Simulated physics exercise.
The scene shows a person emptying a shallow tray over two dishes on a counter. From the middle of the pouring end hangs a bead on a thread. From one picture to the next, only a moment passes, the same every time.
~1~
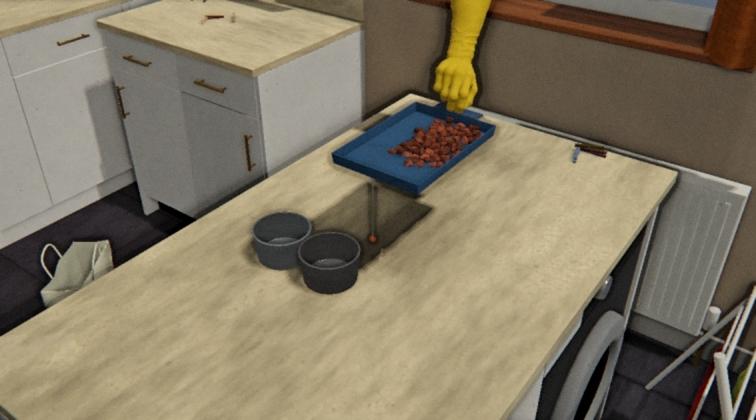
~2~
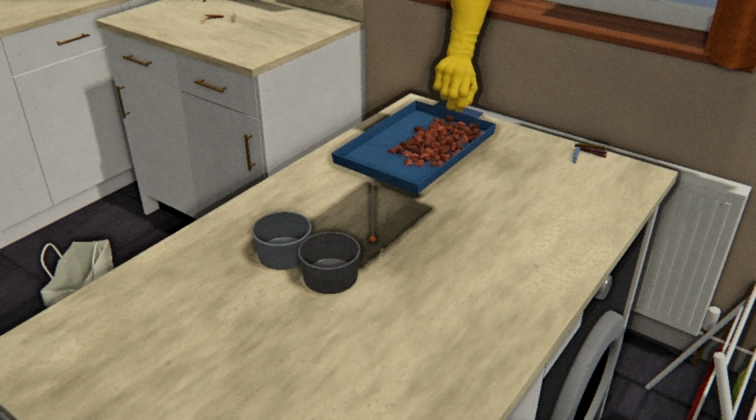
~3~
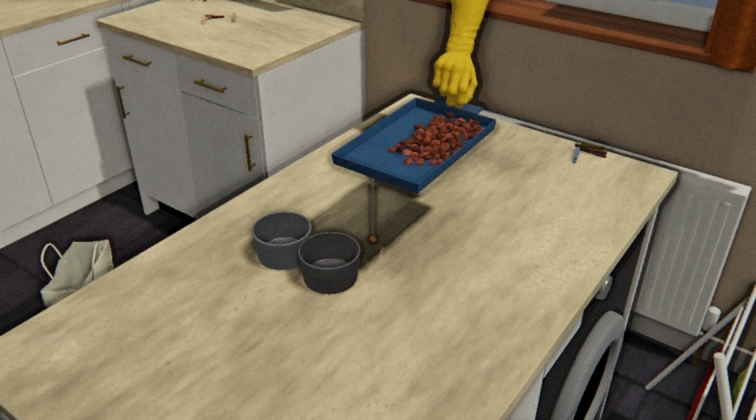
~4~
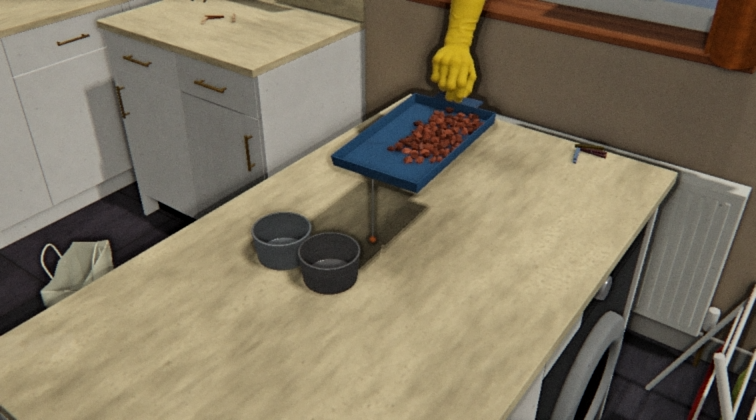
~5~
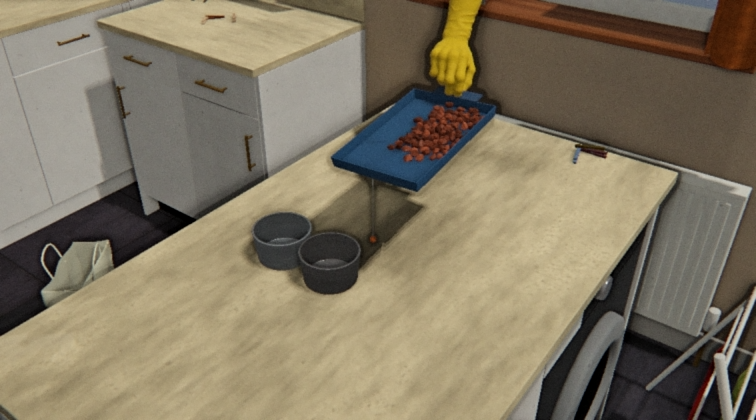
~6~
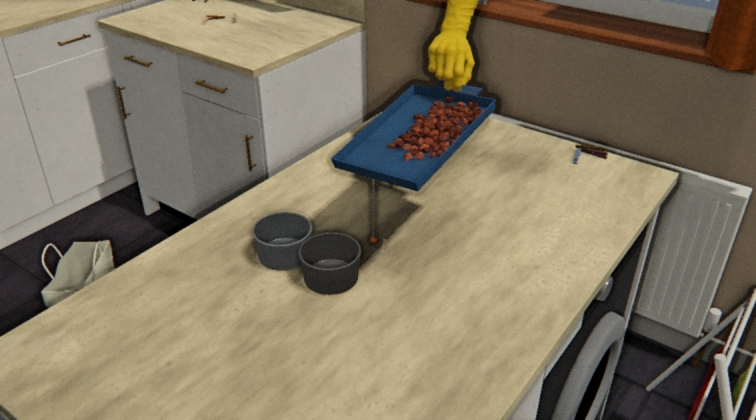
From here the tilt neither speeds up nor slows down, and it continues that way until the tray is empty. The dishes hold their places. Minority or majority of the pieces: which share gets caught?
Majority.
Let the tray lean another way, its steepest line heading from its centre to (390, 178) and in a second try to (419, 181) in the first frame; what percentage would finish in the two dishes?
First case: 10 %; second case: 0 %.
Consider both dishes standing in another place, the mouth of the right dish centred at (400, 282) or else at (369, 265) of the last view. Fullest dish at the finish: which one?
The left of the pair the first time, the left of the pair the second.
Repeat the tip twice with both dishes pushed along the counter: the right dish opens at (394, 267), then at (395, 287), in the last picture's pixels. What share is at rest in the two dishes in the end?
Roughly 80 per cent, then roughly 30 per cent.
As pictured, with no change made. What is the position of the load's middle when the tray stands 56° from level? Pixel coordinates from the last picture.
Look around (358, 154) in the last picture.
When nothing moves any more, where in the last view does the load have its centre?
About pixel (329, 267).
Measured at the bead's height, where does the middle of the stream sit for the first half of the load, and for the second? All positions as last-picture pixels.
About (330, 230) to begin with, then about (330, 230).
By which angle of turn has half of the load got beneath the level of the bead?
Roughly 95°.
Shortly afterwards, tray tipped steeply; all but a few on the tray; only a few in the left dish; a little in the air.
Next, tray tipped right over; near two thirds on the tray; near a quarter in the right dish; only a few in the left dish; a little outside both; only a few in the air.
Some moments later, tray tipped past a quarter turn; near two thirds in the right dish; only a few in the left dish; near a third outside both.
In the end, tray tipped past a quarter turn; near two thirds in the right dish; only a few in the left dish; near a third outside both.
